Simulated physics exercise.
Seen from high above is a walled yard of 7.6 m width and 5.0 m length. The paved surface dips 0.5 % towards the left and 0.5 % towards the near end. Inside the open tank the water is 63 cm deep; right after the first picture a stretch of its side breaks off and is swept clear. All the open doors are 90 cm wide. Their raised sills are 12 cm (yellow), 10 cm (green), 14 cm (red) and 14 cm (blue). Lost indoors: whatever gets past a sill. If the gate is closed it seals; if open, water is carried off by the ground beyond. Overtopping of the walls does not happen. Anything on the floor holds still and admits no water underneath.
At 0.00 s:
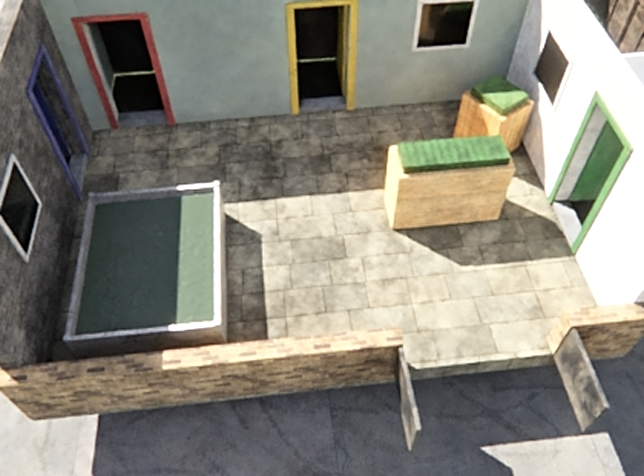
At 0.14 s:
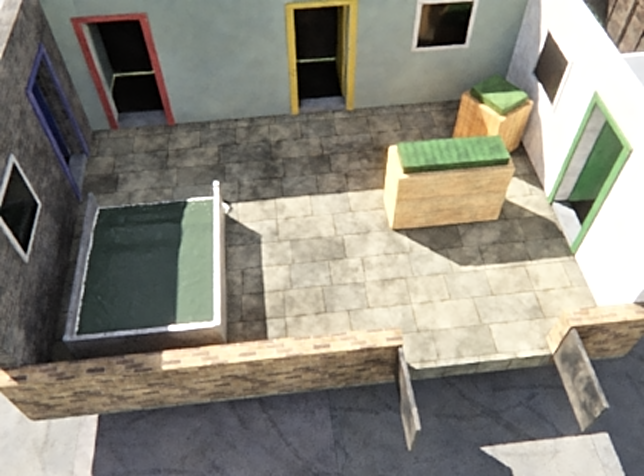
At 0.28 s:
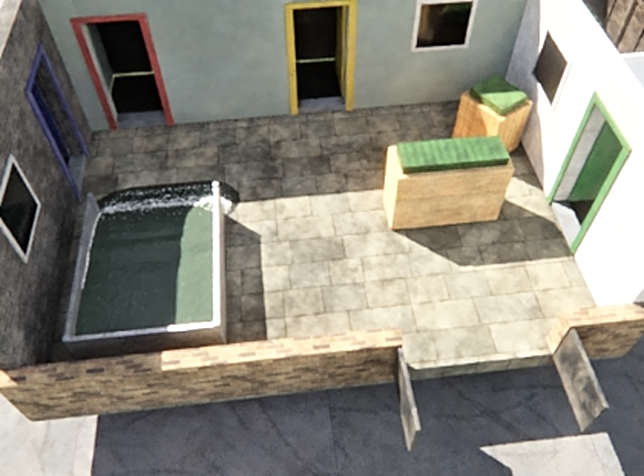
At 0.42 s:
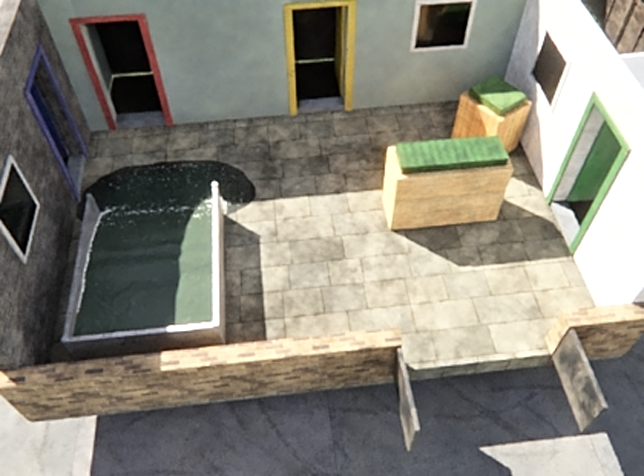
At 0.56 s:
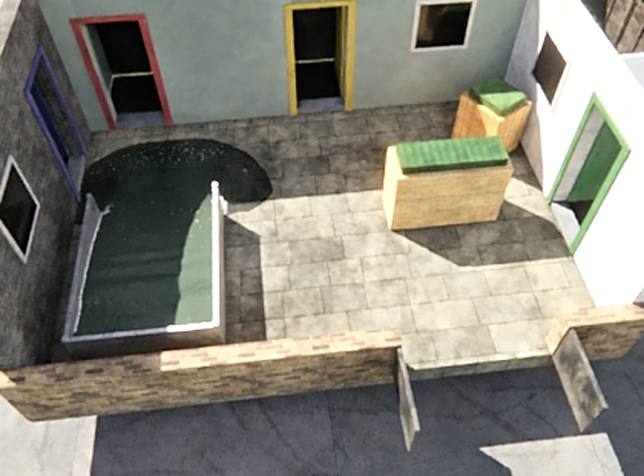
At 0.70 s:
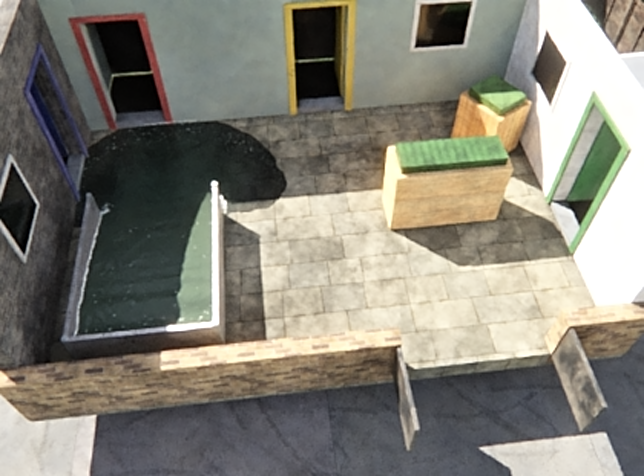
Dark green water in an open tank on the left broke out through its far side and spread over the paving in a widening, rounded pool towards the red-framed doorway of the walled yard.
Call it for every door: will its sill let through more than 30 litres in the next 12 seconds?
Yellow door - it will not, green door - it will not, red door - it will, blue door - it will.
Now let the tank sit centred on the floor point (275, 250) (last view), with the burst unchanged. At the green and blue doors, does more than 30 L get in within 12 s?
Green door held, blue door exceeded.
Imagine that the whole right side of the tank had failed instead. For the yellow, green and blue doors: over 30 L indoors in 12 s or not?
Yellow door doesn't reach it, green door surpasses it, blue door doesn't reach it.
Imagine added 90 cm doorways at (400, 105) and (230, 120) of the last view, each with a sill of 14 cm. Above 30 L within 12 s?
Check, in order - pass / fail.
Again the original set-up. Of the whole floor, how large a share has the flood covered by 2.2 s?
I'd say around 25 %.
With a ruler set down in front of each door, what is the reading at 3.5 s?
Depths in centimetres - yellow: 11, green: 0, red: 24, blue: 24.
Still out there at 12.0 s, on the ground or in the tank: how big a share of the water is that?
That would be close to 74 per cent.
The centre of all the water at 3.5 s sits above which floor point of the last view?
The water's centre is around (208, 188).
After 1.4 s water covers 25 % of the floor and is deepest (38 cm) near (91, 137); yellow door not reached, green door not reached, red door 36 cm at the sill, 61 L in, blue door 17 cm at the sill, 0 L in.
After 2.2 s water covers 25 % of the floor and is deepest (38 cm) near (171, 137); yellow door 12 cm at the sill, 0 L in, green door not reached, red door 38 cm at the sill, 178 L in, blue door 21 cm at the sill, 4 L in.
After 3.5 s water covers 45 % of the floor and is deepest (25 cm) near (101, 136); yellow door 11 cm at the sill, 0 L in, green door not reached, red door 24 cm at the sill, 306 L in, blue door 24 cm at the sill, 57 L in.
After 7.0 s water covers 85 % of the floor and is deepest (16 cm) near (45, 392); yellow door 5 cm at the sill, 1 L in, green door 7 cm at the sill, 0 L in, red door 8 cm at the sill, 335 L in, blue door 9 cm at the sill, 90 L in.
After 12.0 s water covers 95 % of the floor and is deepest (13 cm) near (294, 365); yellow door 6 cm at the sill, 1 L in, green door 3 cm at the sill, 0 L in, red door 4 cm at the sill, 335 L in, blue door 7 cm at the sill, 90 L in.
